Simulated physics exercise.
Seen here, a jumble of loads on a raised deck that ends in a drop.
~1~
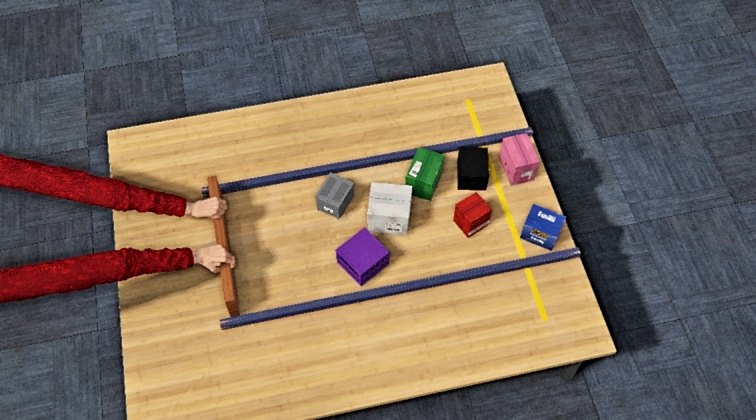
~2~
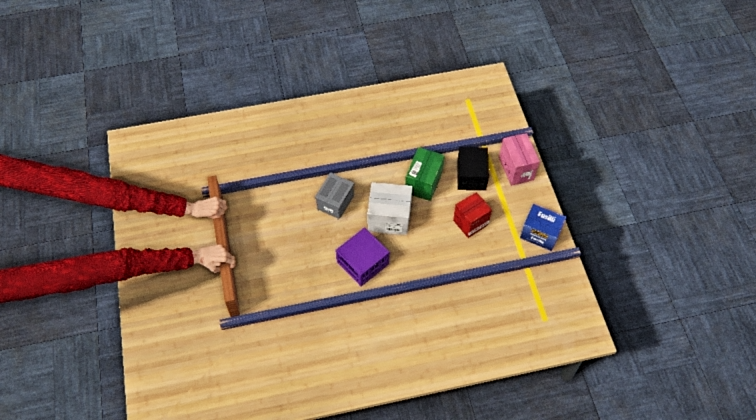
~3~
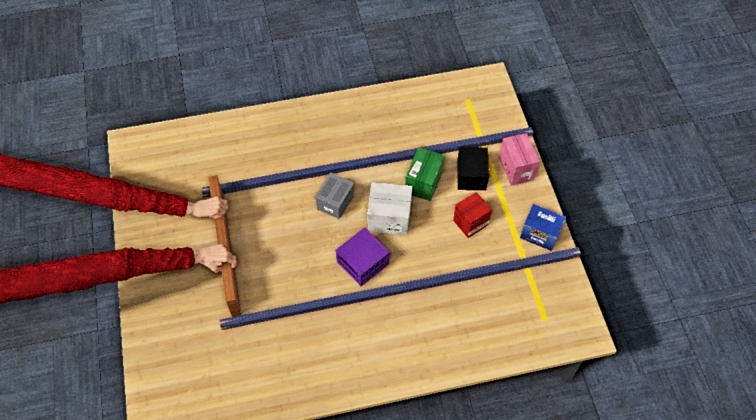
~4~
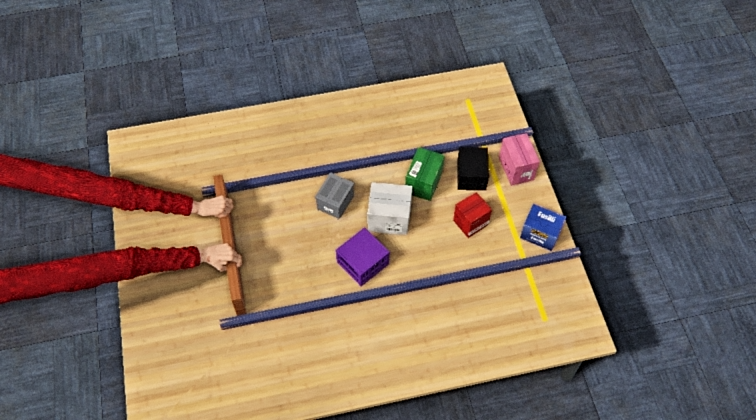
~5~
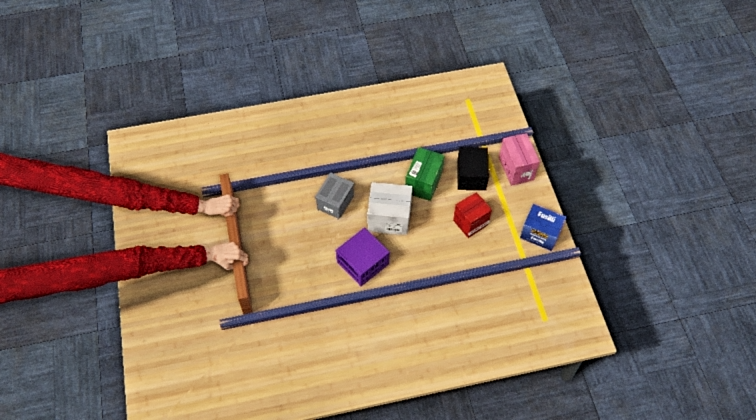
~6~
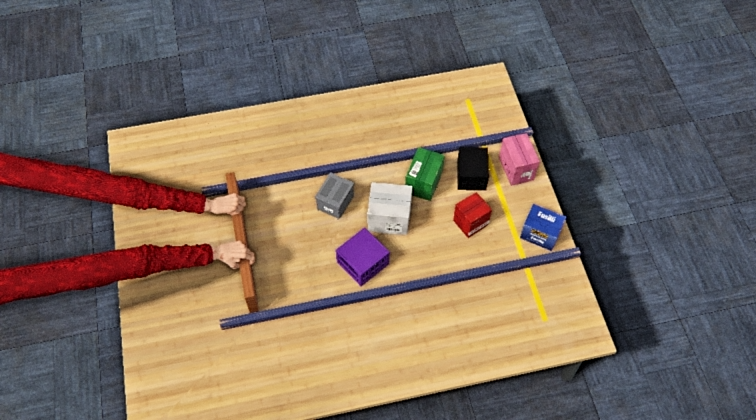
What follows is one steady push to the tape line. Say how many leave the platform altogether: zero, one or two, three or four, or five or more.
The number that fall off is three or four.
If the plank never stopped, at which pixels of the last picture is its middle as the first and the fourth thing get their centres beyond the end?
At (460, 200) for the first, at (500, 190) for the fourth.
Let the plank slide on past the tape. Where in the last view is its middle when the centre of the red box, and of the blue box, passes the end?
Its middle is around (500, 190) and around (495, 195).
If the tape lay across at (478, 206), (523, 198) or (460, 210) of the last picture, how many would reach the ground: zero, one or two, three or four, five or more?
In that order: 1 or 2; at least five; one or two.
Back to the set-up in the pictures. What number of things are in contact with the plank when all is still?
That makes 3.
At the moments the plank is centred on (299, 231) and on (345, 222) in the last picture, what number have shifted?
The counts are 0 and 2.
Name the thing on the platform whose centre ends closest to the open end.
The green parcel ends nearest.
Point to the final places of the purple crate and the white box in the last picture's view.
The purple crate at (537, 231), the white box at (524, 180).
Soon after, none off yet; pink parcel at rest near (519, 160); blue box at rest near (543, 228); black crate at rest near (473, 169).
At rest, the number that fall off is three or four; fallen, red box, black crate, blue box and pink parcel.
